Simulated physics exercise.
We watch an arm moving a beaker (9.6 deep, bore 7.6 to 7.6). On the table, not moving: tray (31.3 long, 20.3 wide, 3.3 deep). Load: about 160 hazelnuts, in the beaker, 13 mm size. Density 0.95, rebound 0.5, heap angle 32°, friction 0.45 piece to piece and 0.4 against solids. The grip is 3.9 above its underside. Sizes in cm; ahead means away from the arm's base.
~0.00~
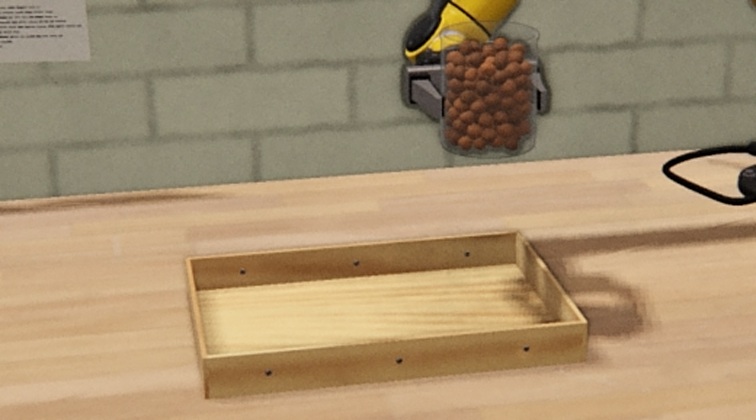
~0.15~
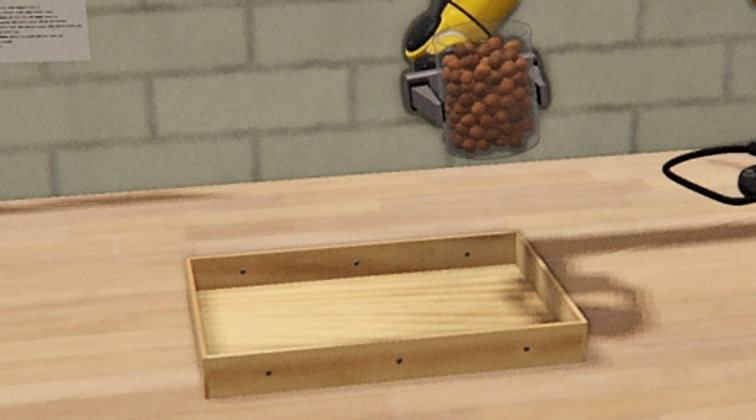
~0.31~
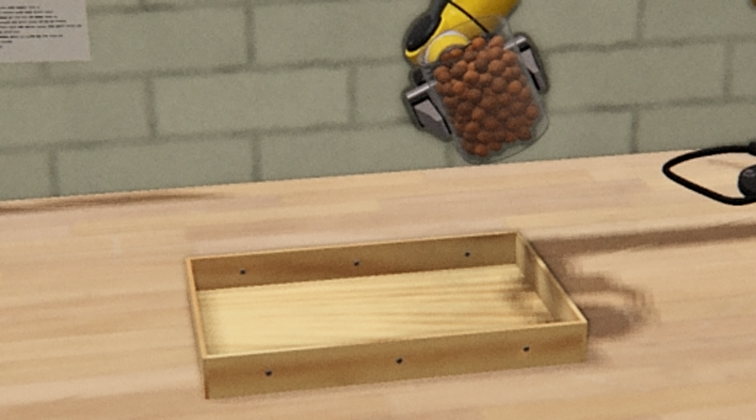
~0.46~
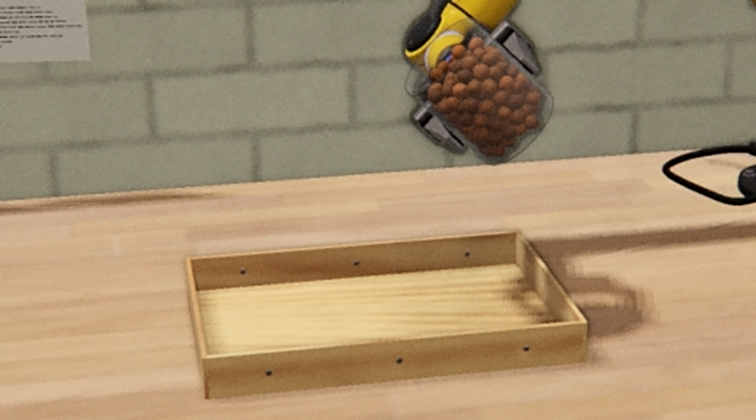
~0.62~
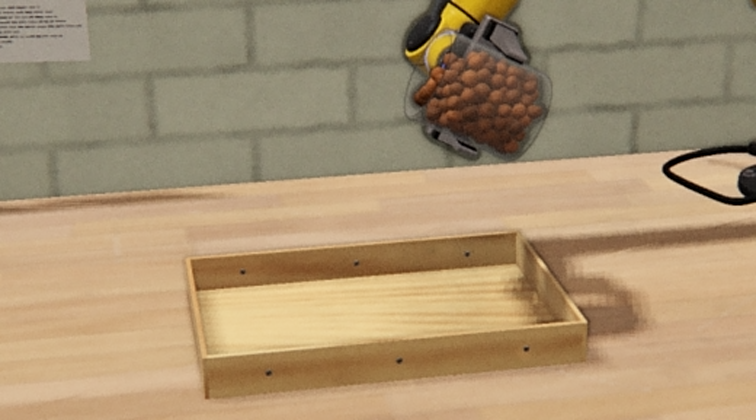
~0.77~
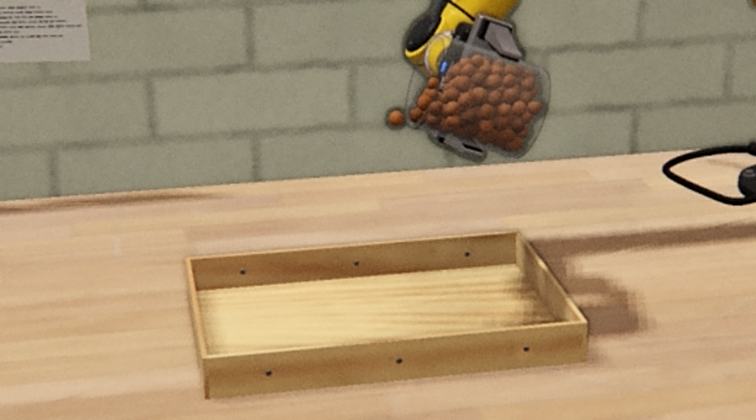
A yellow robot arm tilts a clear beaker of brown hazelnuts steeply to the left.
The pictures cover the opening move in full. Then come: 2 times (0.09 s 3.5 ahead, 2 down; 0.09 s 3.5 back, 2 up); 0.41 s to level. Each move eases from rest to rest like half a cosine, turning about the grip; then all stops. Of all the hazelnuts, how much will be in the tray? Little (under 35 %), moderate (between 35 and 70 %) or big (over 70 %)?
In the tray the share is little, under 35 %.
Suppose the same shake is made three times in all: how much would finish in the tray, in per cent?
Then about 30 per cent.
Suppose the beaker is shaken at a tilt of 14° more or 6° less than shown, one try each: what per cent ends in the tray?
About 50 and 15 per cent.
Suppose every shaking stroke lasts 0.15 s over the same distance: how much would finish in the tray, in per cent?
It would be near 10 per cent.
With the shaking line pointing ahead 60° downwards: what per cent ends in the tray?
About 15 per cent.
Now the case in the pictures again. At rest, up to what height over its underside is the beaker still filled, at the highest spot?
Roughly 8.0 cm.
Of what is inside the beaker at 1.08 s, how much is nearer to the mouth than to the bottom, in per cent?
Roughly 50 per cent.
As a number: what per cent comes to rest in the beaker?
Some 75 per cent.
After 1.08 s, tilted 69° forward, highest piece 22 above the table; 141 in the beaker, 12 in the tray, 9 in flight or on a rim.
After 1.39 s, tilted 21° forward, highest piece 24 above the table; 123 in the beaker, 36 in the tray, 1 on the table or floor, 2 in flight or on a rim.
After 1.74 s, level, highest piece 24 above the table; 123 in the beaker, 36 in the tray, 3 on the table or floor.
After 2.79 s, level, highest piece 24 above the table; 123 in the beaker, 36 in the tray, 3 on the table or floor.
In the end, 123 in the beaker, 36 in the tray, 3 on the table or floor. That is 22 % in the tray.
